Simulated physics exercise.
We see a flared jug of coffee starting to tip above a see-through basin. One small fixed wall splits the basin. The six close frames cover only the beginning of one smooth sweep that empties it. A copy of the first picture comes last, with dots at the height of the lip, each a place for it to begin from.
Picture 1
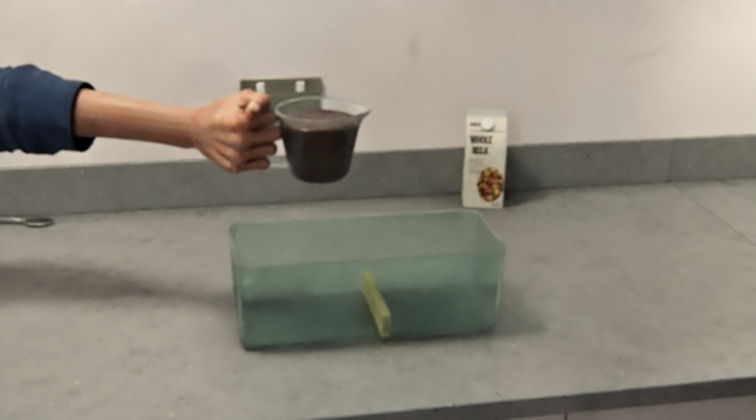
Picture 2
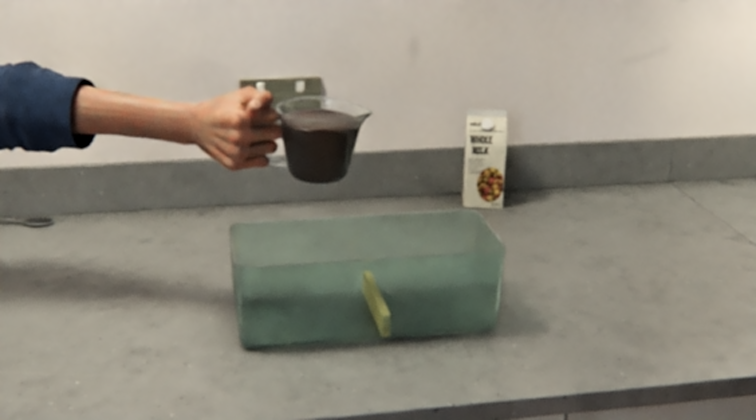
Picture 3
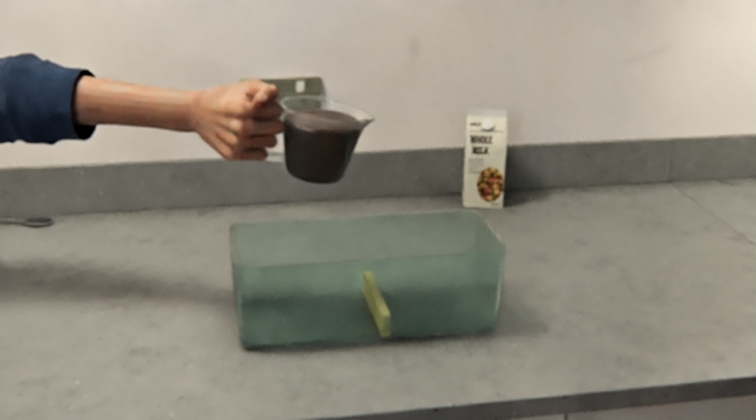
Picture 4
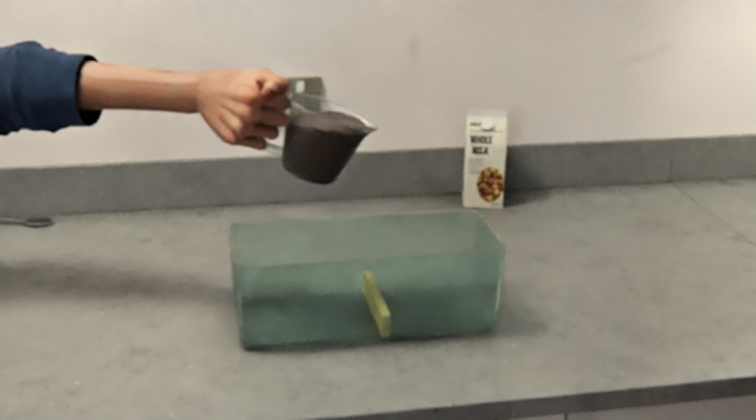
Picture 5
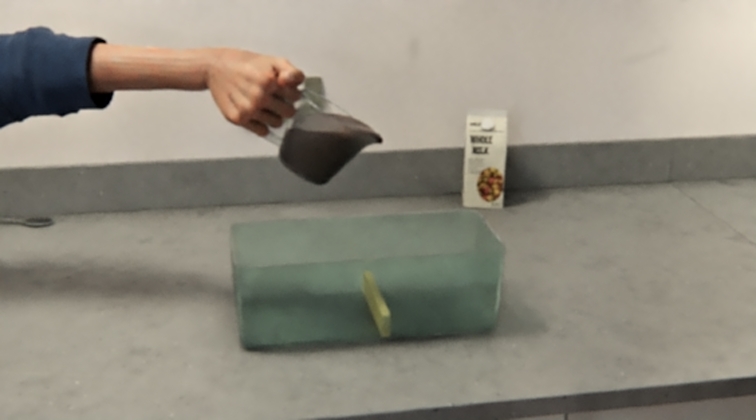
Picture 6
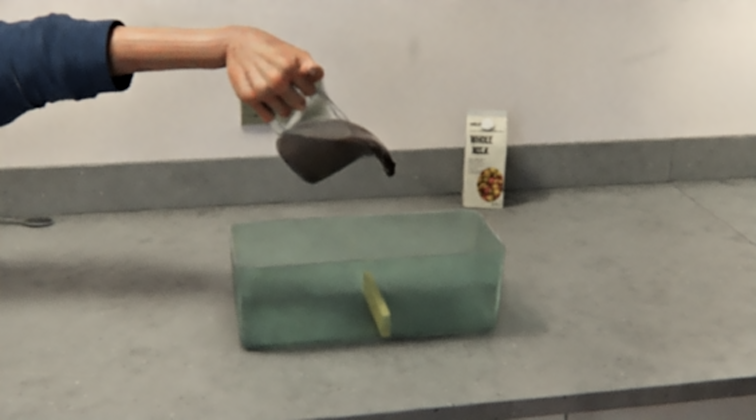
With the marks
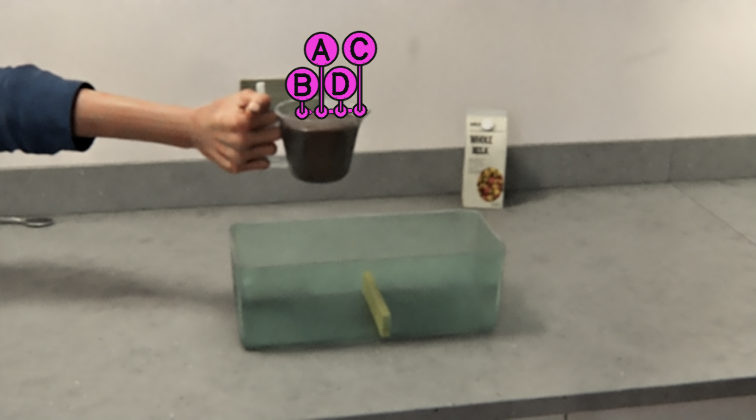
Hand tilting a clear jug of coffee rightward above a see-through basin, the dark liquid starting to run over its lip.
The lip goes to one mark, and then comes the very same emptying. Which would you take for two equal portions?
Choose D.
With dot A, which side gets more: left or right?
More ends on the left.
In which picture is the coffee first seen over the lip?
In picture 5.
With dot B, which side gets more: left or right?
The left side.
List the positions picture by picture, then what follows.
Upright, lip at (370, 109); basin from (240, 346) to (497, 326); top of the wall at (376, 292); nothing has left yet.
Tipped about 2°, lip at (371, 111); nothing has left yet.
Tipped about 9°, lip at (374, 117); nothing has left yet.
Tipped about 19°, lip at (377, 127); nothing has left yet.
Tipped about 33°, lip at (378, 141); coffee is over the lip, down to (378, 141).
Tipped about 49°, lip at (375, 156); coffee is over the lip, down to (388, 172).
On the marked copy, A at (321, 111); B at (302, 112); C at (359, 110); D at (340, 111).
Choosing A, about 77 % ends left of the wall and 20 % right of it.
Choosing B, about 88 % ends left of the wall and 9 % right of it; 3 % is lost outside.
Choosing C, about 28 % ends left of the wall and 70 % right of it.
Choosing D, about 51 % ends left of the wall and 48 % right of it.
